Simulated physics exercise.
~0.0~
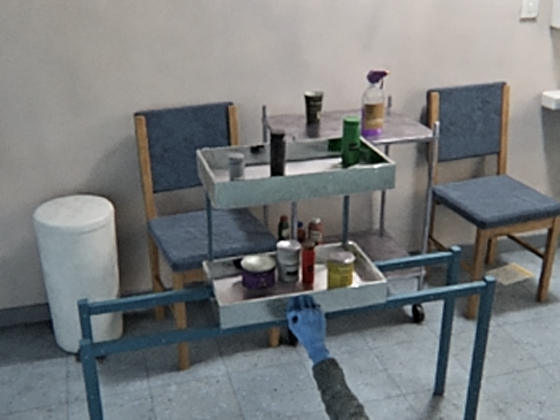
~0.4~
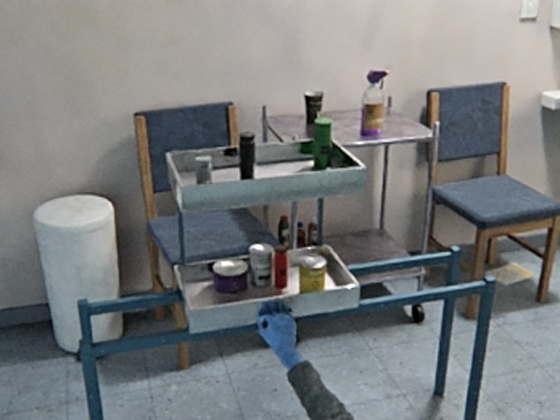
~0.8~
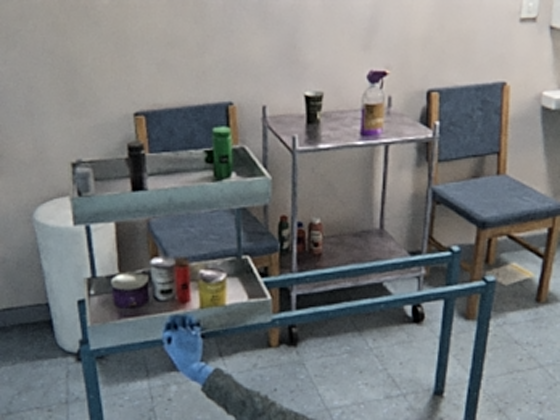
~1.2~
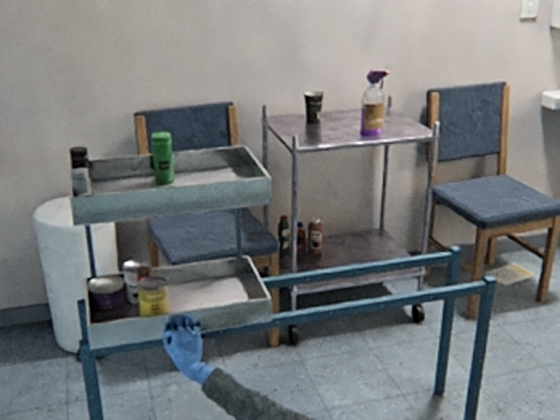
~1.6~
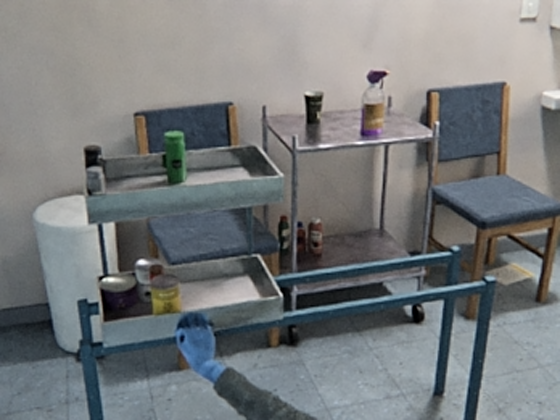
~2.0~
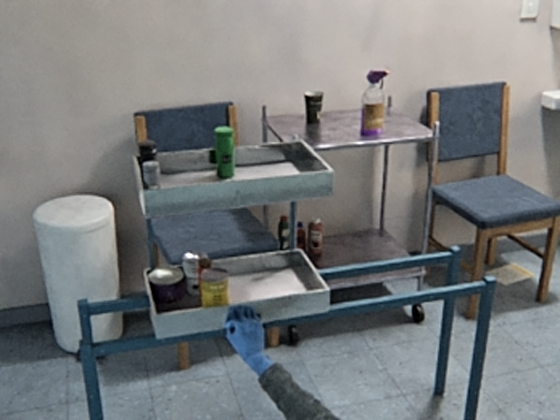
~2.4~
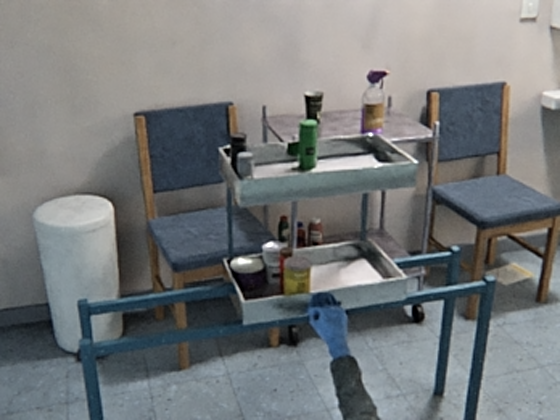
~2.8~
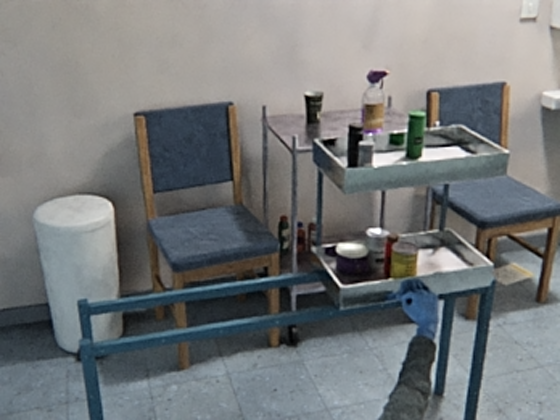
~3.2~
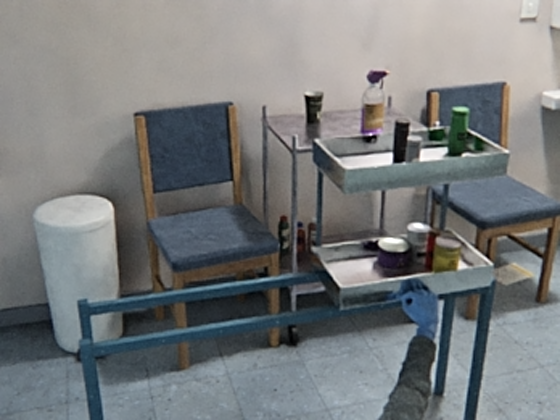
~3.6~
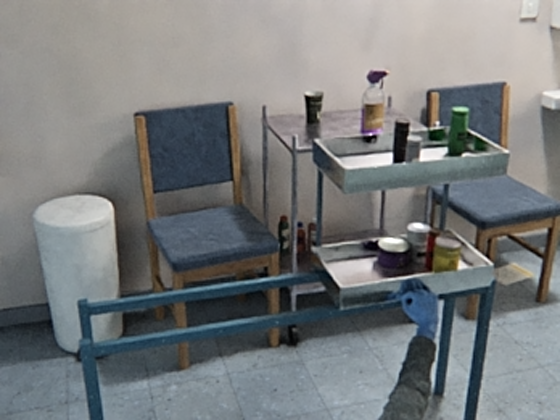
We see a blue-gloved hand move a two-level tray of tins, tubs and shakers left along a blue frame to its end, then back to the far right, where it stops. Several containers slide about on the tray, but all are still upright as it rests there.
